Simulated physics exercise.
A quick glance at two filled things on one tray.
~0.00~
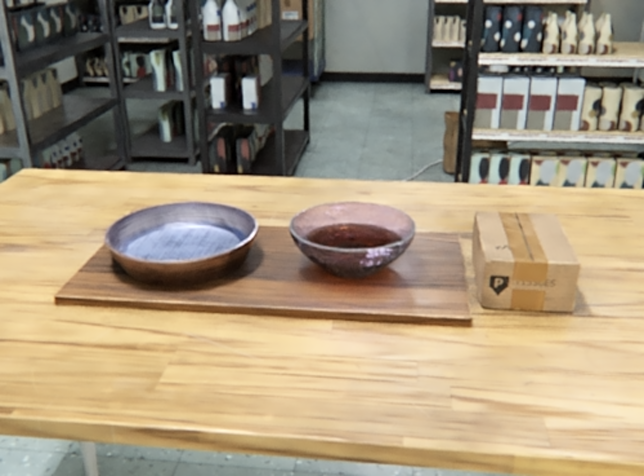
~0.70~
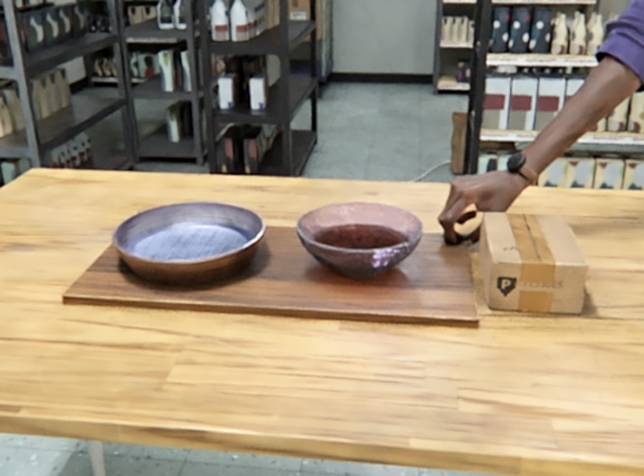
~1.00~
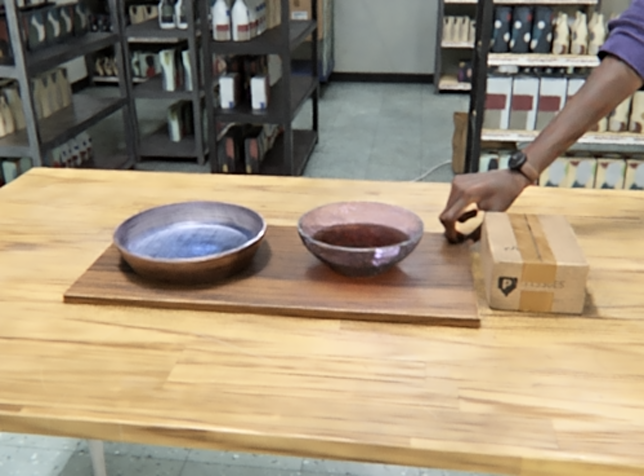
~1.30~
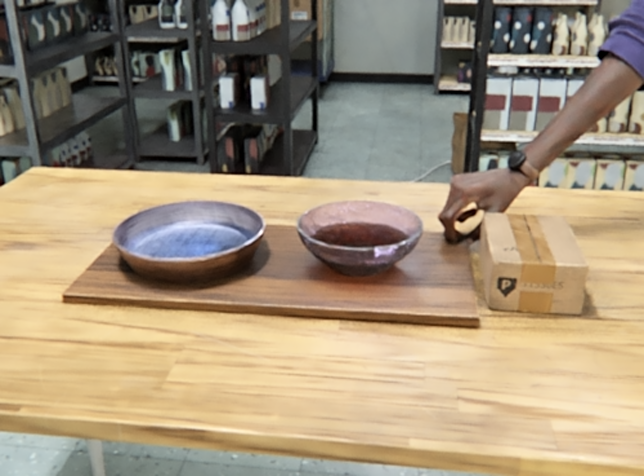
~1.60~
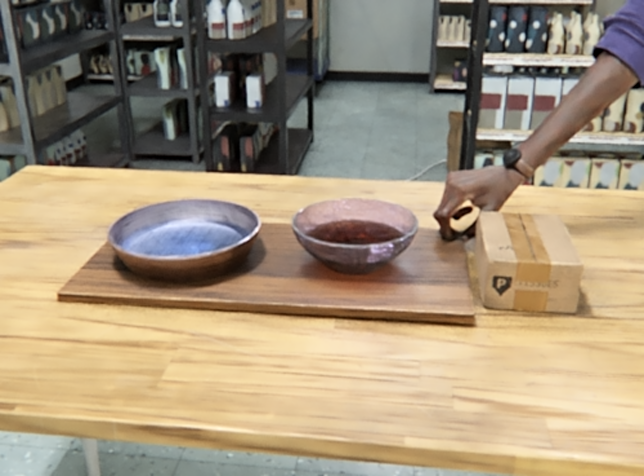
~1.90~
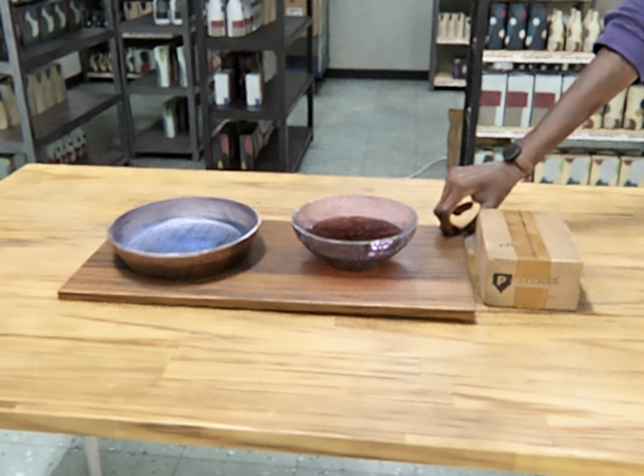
A hand reaches in from the right and grips the end of the wooden tray.
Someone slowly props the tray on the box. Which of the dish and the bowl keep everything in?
Dish - keeps it in, bowl - keeps it in.
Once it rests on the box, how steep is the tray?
8°, give or take.
By 2.6 s, the tray slopes by about 5°; dish, its rim is dry; bowl, its rim is dry.
By 3.4 s, the tray slopes by about 10°; dish, its rim is dry; bowl, its rim is dry.
By 4.6 s, the tray slopes by about 8°, resting on the box; dish, its rim is dry; bowl, its rim is dry.
